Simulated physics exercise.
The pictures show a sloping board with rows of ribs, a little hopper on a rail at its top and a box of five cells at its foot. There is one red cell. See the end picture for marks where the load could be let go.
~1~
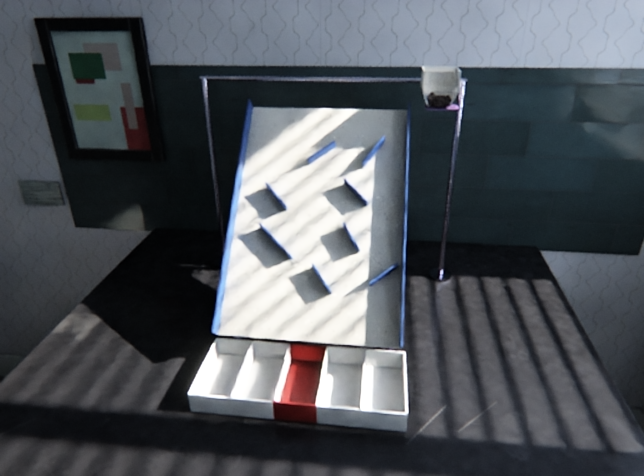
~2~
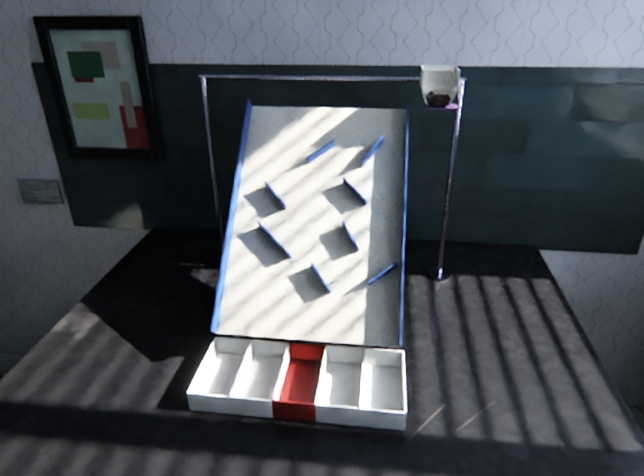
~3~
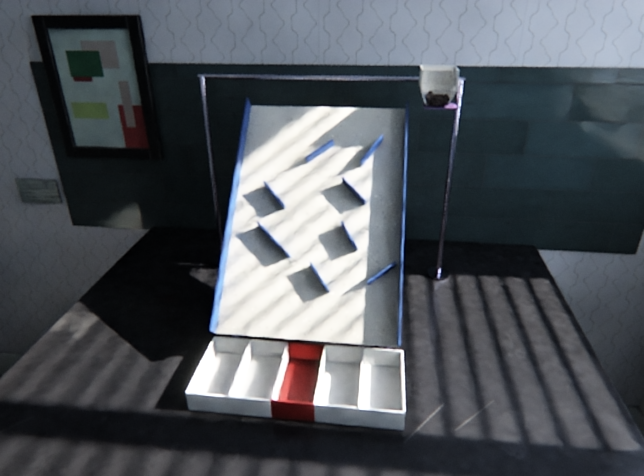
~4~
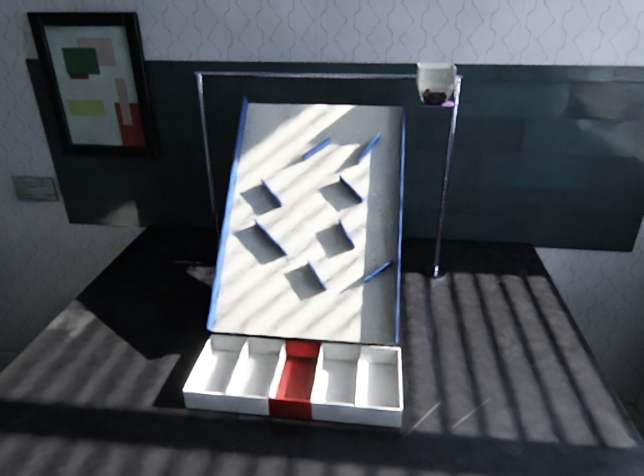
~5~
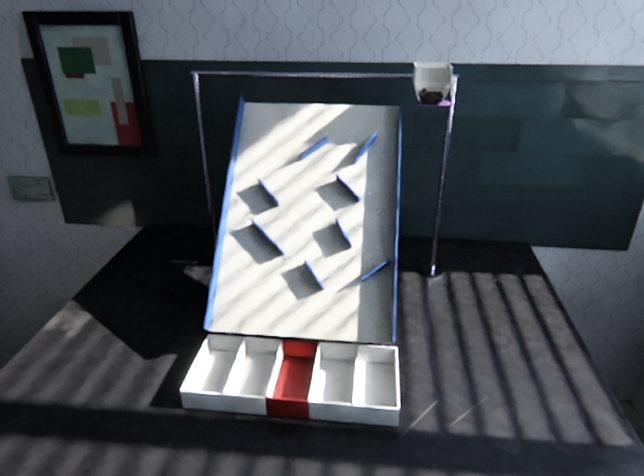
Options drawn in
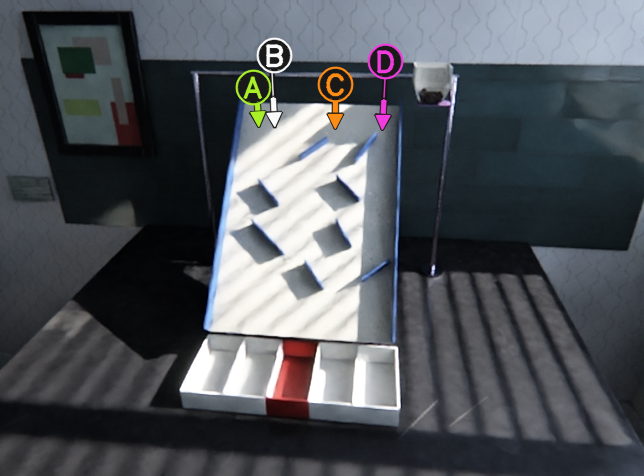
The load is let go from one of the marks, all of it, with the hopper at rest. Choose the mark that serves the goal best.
Choose D.
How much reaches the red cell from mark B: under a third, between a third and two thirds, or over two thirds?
It is under a third.
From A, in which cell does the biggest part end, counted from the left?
It is the first one.
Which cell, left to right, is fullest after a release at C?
It is the fourth one.
On the marked copy, mark A meets the board at (258, 121); mark B meets the board at (274, 121); mark C meets the board at (335, 123); mark D meets the board at (382, 124).
With A, a stray few in the red cell, about half in other cells, about half outside the box.
With B, a small part in the red cell, about a quarter in other cells, about two thirds outside the box.
With C, a stray few in the red cell, about a third in other cells, about two thirds outside the box.
With D, about a third in the red cell, about a third in other cells, a stray few held on the board, about a quarter outside the box.
